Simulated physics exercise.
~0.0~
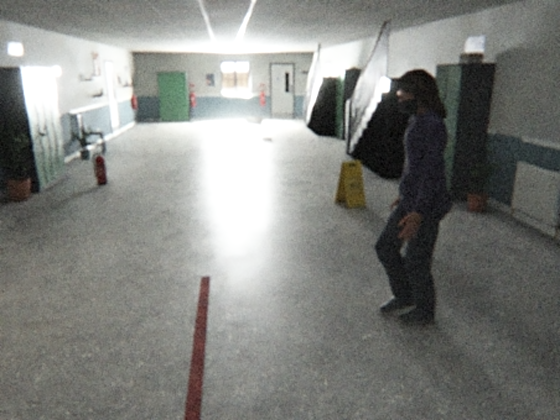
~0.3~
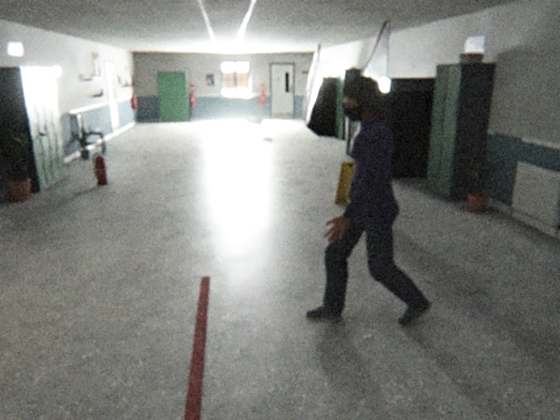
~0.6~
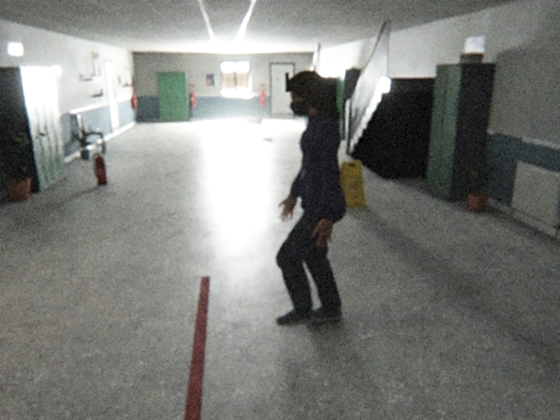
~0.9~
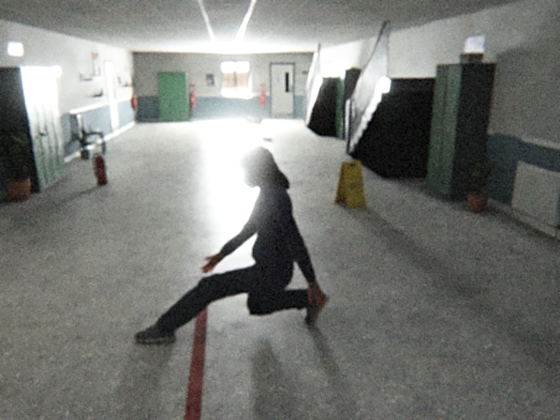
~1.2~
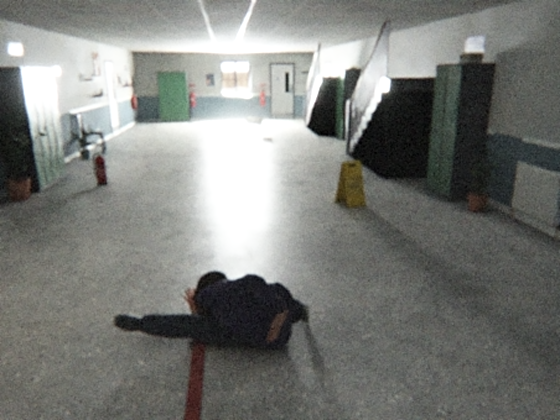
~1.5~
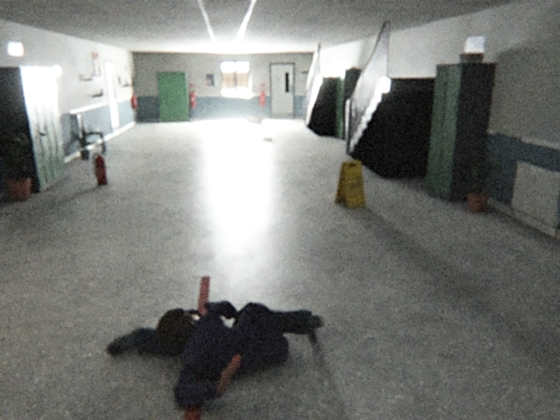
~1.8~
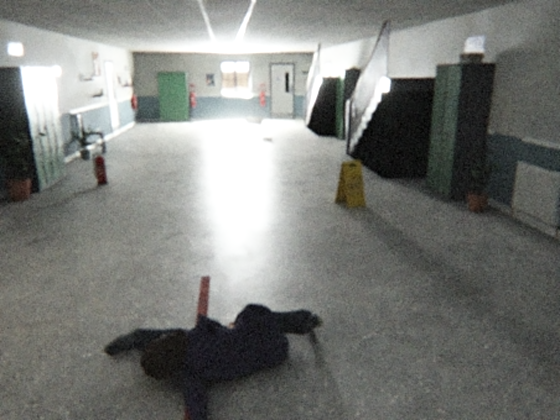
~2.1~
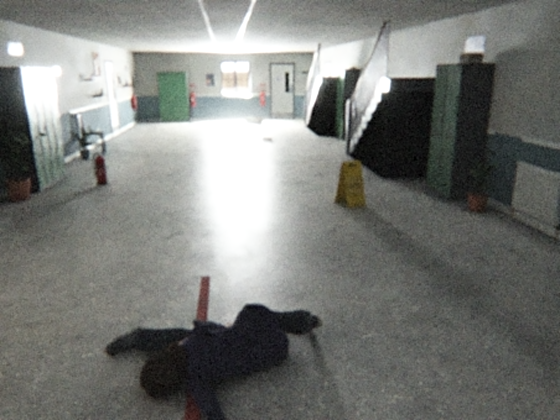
The clip opens on a long, dim hall with lockers, a yellow floor sign and a red strip on the floor, as a shopper in dark clothes walks left toward the strip. The shopper takes a wide stride, then stands with bent knees and hands held forward. Next the body sinks low, one leg stretched out to the left across the strip. The shopper collapses to the floor, an arm reaching left, and rolls slightly before settling. At the end the shopper lies still, head across the strip, with hips and chest short of it.
